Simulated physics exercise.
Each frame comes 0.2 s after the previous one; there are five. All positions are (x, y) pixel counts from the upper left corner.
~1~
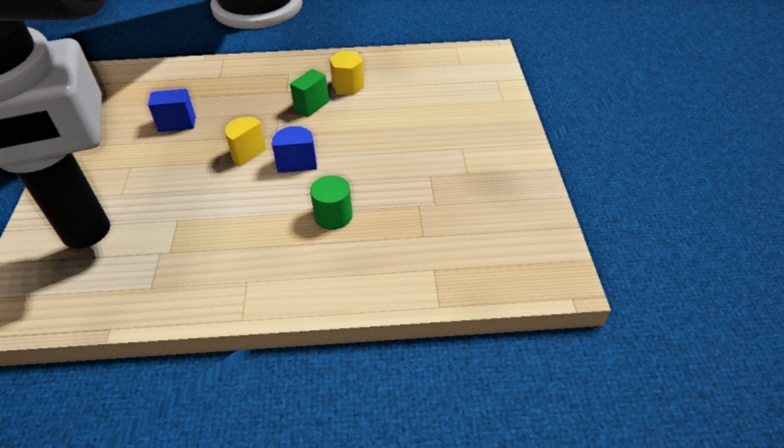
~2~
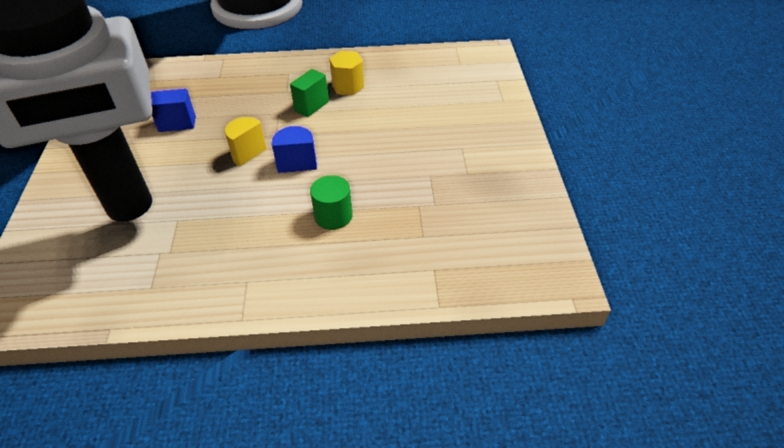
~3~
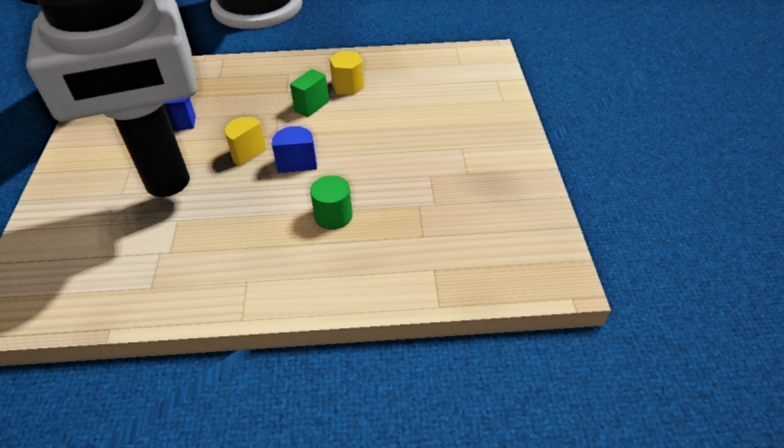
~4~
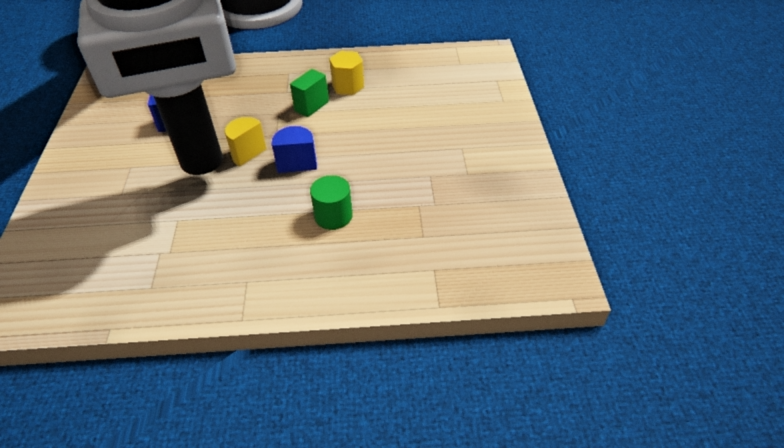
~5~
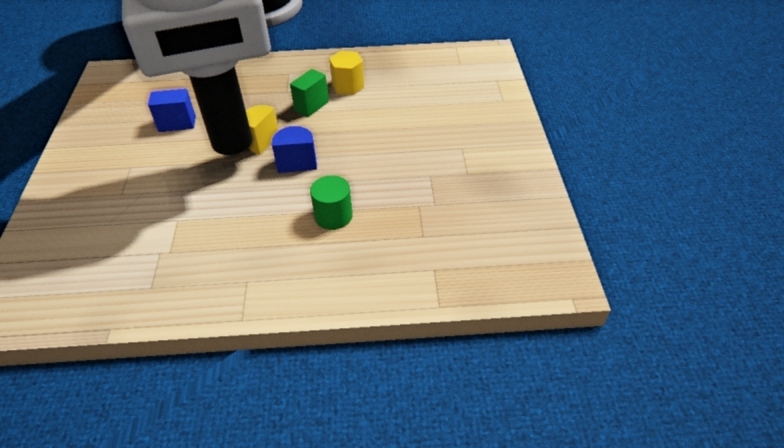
A robot arm slides its black tool up and right, nudging the yellow D-shaped block.
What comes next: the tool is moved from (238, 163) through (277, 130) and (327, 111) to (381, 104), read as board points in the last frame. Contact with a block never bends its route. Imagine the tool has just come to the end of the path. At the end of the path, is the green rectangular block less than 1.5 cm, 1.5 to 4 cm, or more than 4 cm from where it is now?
I'd go with 1.5 to 4 cm for this block.
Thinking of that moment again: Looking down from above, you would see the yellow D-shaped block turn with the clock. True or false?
It is false.
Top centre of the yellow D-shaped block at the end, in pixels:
The spot you're after is about (290, 71) in the image.
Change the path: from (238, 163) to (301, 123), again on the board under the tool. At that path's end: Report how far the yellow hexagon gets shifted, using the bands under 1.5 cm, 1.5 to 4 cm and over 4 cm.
Shift: Under 1.5 cm.
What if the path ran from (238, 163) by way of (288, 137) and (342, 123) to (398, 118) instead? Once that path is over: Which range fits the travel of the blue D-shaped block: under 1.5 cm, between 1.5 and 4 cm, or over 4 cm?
It shifts under 1.5 cm.
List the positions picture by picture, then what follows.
In the first picture, tool tip at (86, 231); block tops, yellow D-shaped block at (240, 126); blue D-shaped block at (292, 136); green rectangular block at (308, 79); yellow hexagon at (346, 59).
In the second picture, tool at (130, 206); blocks unchanged.
In the third picture, tool at (168, 182); blocks unchanged.
In the fourth picture, tool at (202, 161); blocks unchanged.
In the fifth picture, tool at (232, 142); yellow D-shaped block at (256, 115); blue D-shaped block at (292, 136); green rectangular block at (308, 79); yellow hexagon at (346, 59).
What follows on the original path. One third of the way, tool at (273, 109); yellow D-shaped block at (285, 83), turned 40° anticlockwise; green rectangular block at (311, 74), turned 35° clockwise.
Two thirds of the way, tool at (325, 90); yellow D-shaped block at (290, 71), turned 90° anticlockwise; green rectangular block at (320, 65), turned 70° clockwise; yellow hexagon at (351, 57).
At the end, tool at (380, 83); yellow D-shaped block at (290, 71), turned 90° anticlockwise; blue D-shaped block in place; green rectangular block at (320, 65), turned 65° clockwise; yellow hexagon at (352, 57).
